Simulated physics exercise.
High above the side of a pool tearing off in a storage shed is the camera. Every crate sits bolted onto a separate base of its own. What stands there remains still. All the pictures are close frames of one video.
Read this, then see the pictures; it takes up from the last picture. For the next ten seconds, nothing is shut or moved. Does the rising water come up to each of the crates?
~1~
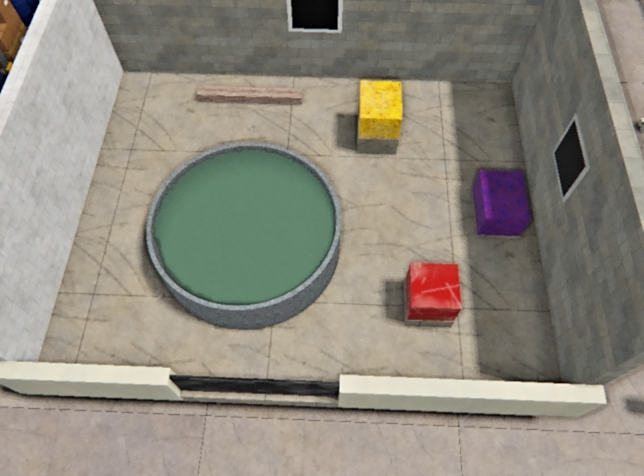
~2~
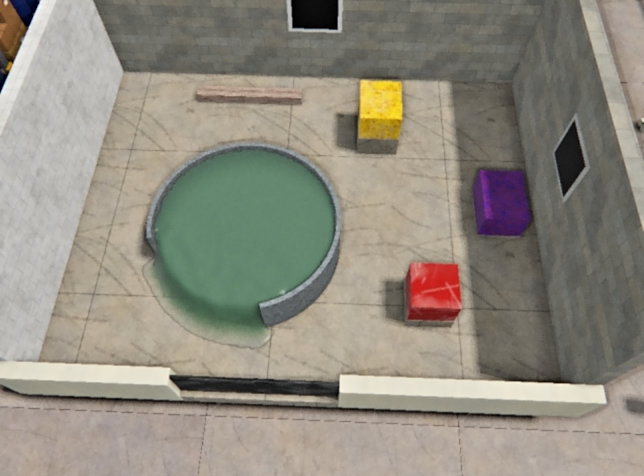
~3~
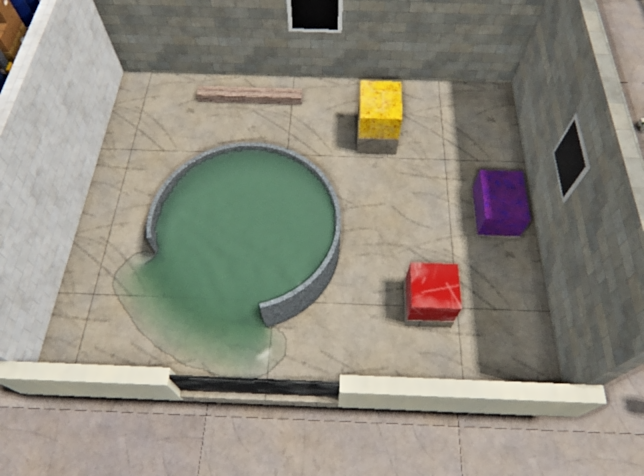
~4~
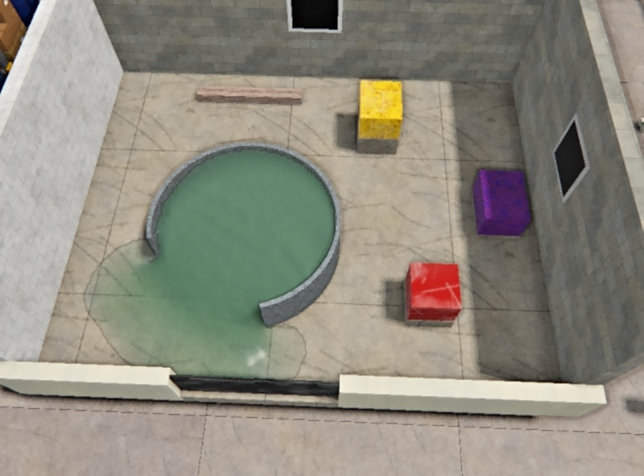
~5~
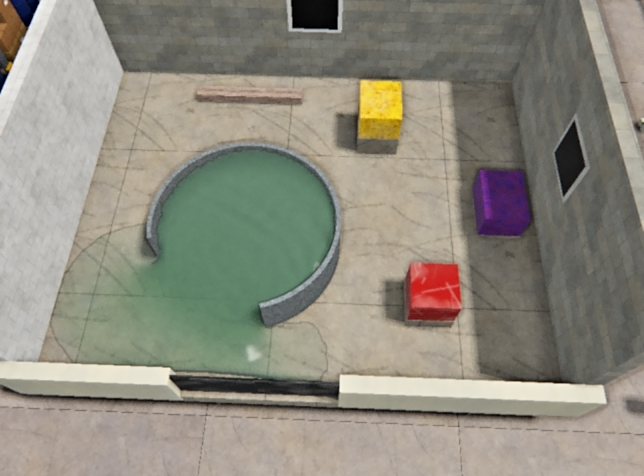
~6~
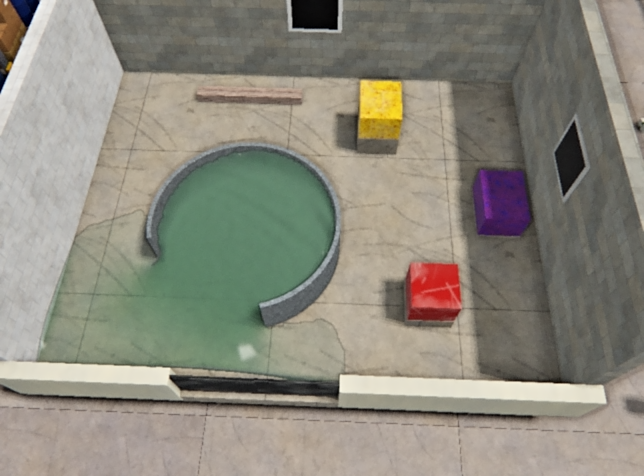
At the end, the red crate will be out of the flood, the purple crate will be reached by the flood, the yellow crate will be out of the flood.
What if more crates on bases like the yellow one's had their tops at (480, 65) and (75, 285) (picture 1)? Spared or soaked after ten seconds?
One after the other: Stays untouched, is flooded.
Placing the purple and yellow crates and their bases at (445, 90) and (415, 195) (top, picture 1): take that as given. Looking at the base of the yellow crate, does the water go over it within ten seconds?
As for the yellow one, it keeps clear.
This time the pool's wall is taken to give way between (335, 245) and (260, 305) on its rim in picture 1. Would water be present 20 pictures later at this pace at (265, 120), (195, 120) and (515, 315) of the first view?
Untouched, untouched, soaked.
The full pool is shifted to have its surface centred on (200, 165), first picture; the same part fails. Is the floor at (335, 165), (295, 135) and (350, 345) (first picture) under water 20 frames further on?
Taking the three spots in order: Bare, bare, swamped.
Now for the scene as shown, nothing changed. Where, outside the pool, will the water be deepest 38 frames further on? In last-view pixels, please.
About (504, 86).
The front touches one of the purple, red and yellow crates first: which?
Simply the red crate.
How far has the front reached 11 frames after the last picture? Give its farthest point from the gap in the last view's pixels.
The farthest point of the front sits at (553, 395).
A moment on, water covers 20 % of the floor; the red crate water round its plinth, the purple crate not reached, the yellow crate not reached.
Next, water covers 35 % of the floor; the red crate water round its plinth, the purple crate not reached, the yellow crate not reached.
Then, water covers 65 % of the floor; the red crate water round its plinth, the purple crate water round its plinth, the yellow crate not reached.
Later, water covers 95 % of the floor; the red crate water round its plinth, the purple crate water round its plinth, the yellow crate water round its plinth.
In the end, water covers 100 % of the floor; the red crate stayed above the water, the purple crate was topped, the yellow crate stayed above the water.
